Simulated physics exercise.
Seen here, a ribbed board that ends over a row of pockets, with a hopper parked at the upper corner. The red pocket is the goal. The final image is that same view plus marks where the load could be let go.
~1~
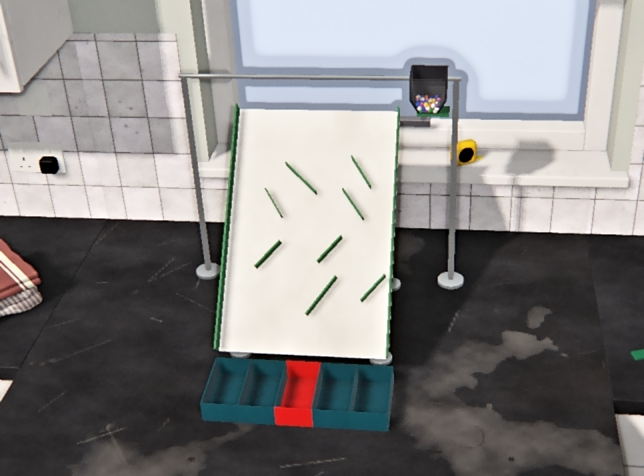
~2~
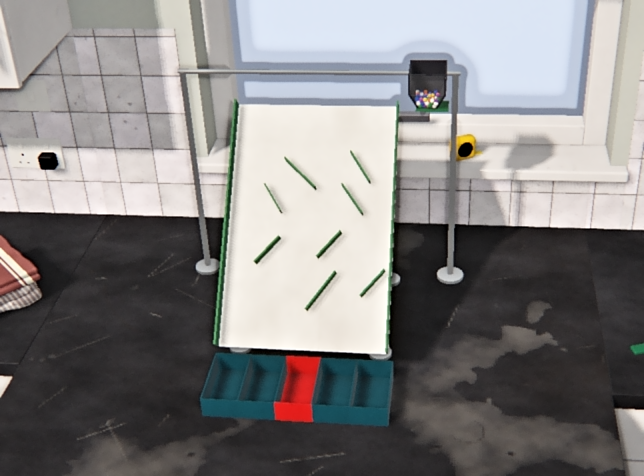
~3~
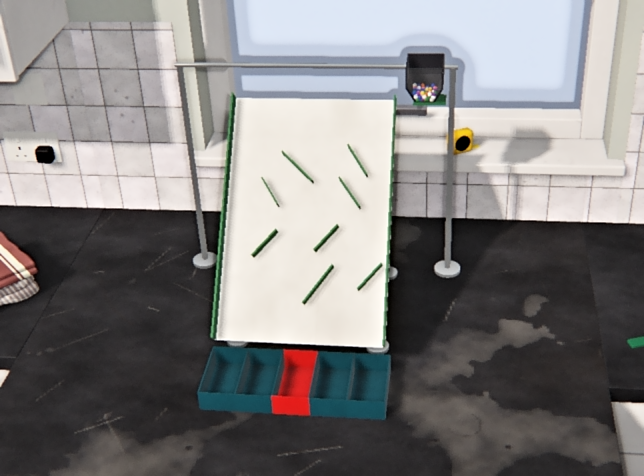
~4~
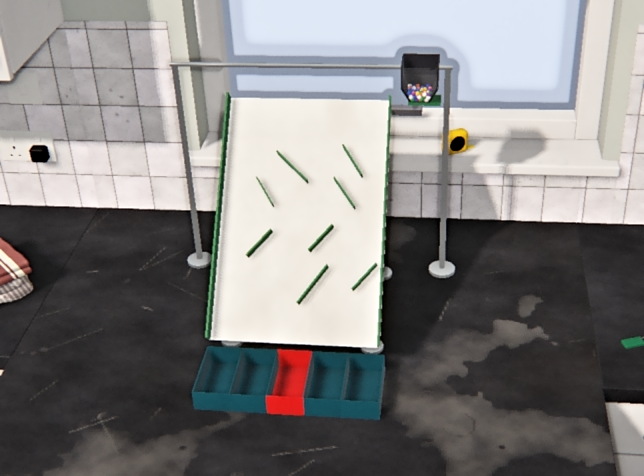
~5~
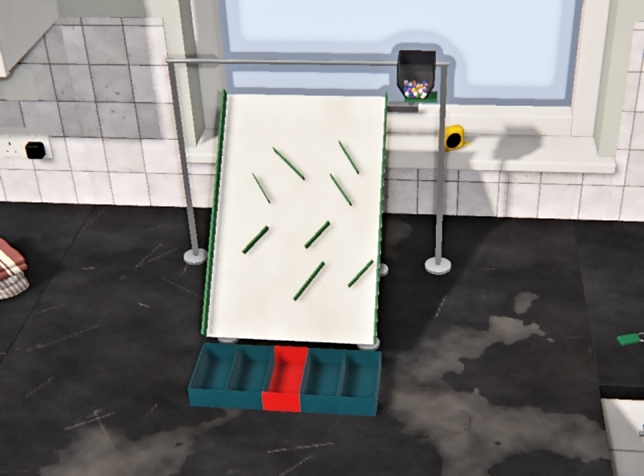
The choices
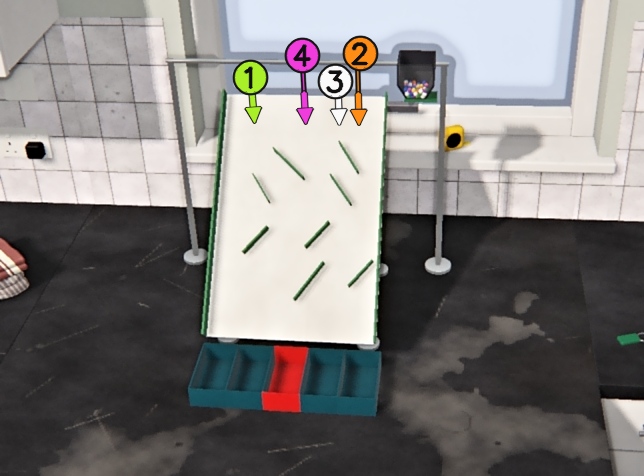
The view drifts slightly, shifting the scene a little up and then left, while a white board with green ribs, a dark hopper of small colourful beads, and a row of teal pockets with one red remain still.
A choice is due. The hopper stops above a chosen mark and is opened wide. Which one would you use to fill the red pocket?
2 beats the others.
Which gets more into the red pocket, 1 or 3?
3.
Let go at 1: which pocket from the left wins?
The first from the left.
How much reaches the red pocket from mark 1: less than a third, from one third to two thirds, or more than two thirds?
Less than a third.
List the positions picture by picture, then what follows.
In the first picture, hopper (429, 104), round plastic beads, door shut.
In the second picture, ribs (284, 157) to (315, 186), (350, 150) to (369, 180), (264, 183) to (280, 210).
In the third picture, ribs (339, 177) to (359, 206), (251, 255) to (276, 229), (313, 250) to (338, 224).
In the fourth picture, ribs (297, 303) to (327, 264), (352, 289) to (376, 263).
In the fifth picture, red pocket (281, 401), number 3 of 5 from the left.
On the marked copy, mark 1 meets the board at (254, 117); mark 2 meets the board at (358, 119); mark 3 meets the board at (339, 118); mark 4 meets the board at (305, 118).
If 1 is chosen, about a tenth in the red pocket, the larger part in other pockets, about a tenth outside the box.
If 2 is chosen, roughly half in the red pocket, roughly a third in other pockets, about a tenth held on the board, about a tenth outside the box.
If 3 is chosen, roughly a third in the red pocket, roughly half in other pockets, just a few held on the board, about a tenth outside the box.
If 4 is chosen, about a tenth in the red pocket, the larger part in other pockets, about a tenth outside the box.
